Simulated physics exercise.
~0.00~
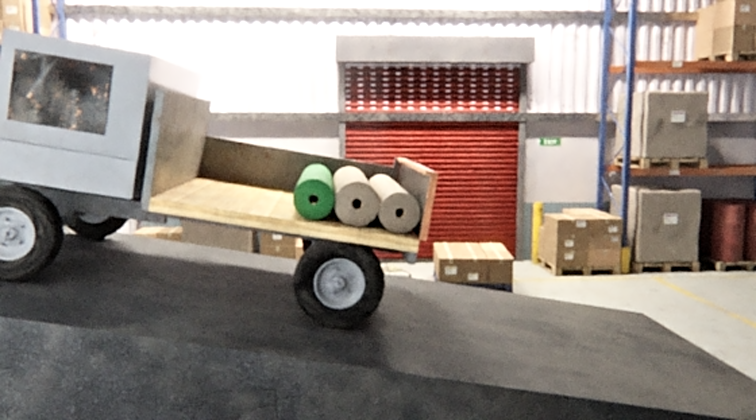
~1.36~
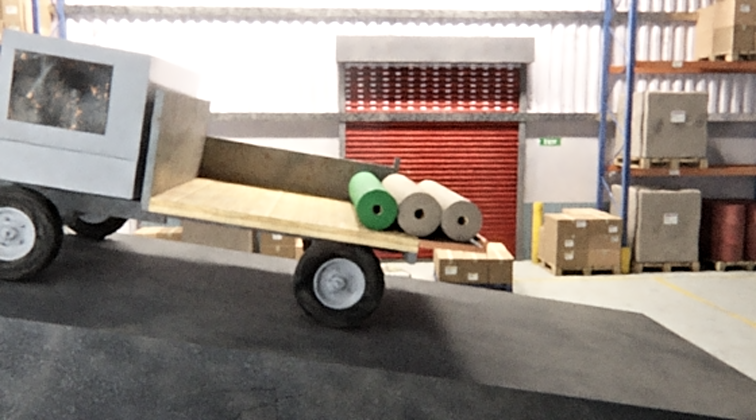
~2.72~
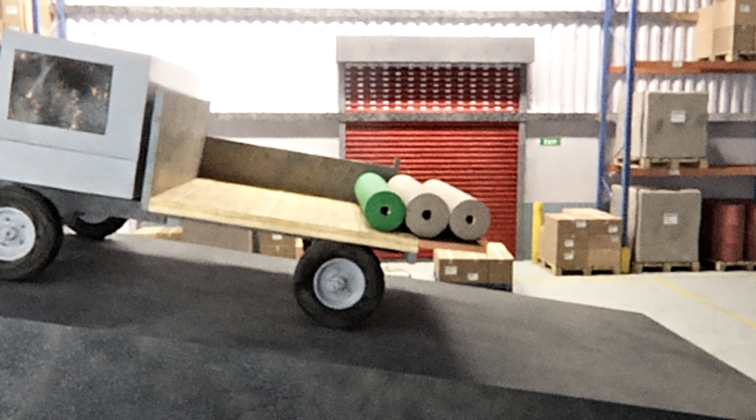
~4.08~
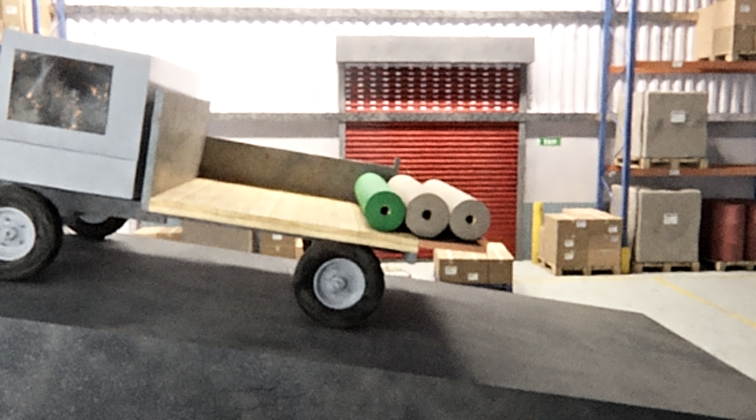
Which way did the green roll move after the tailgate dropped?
It moved to the right, down the sloping bed toward the open tailgate.
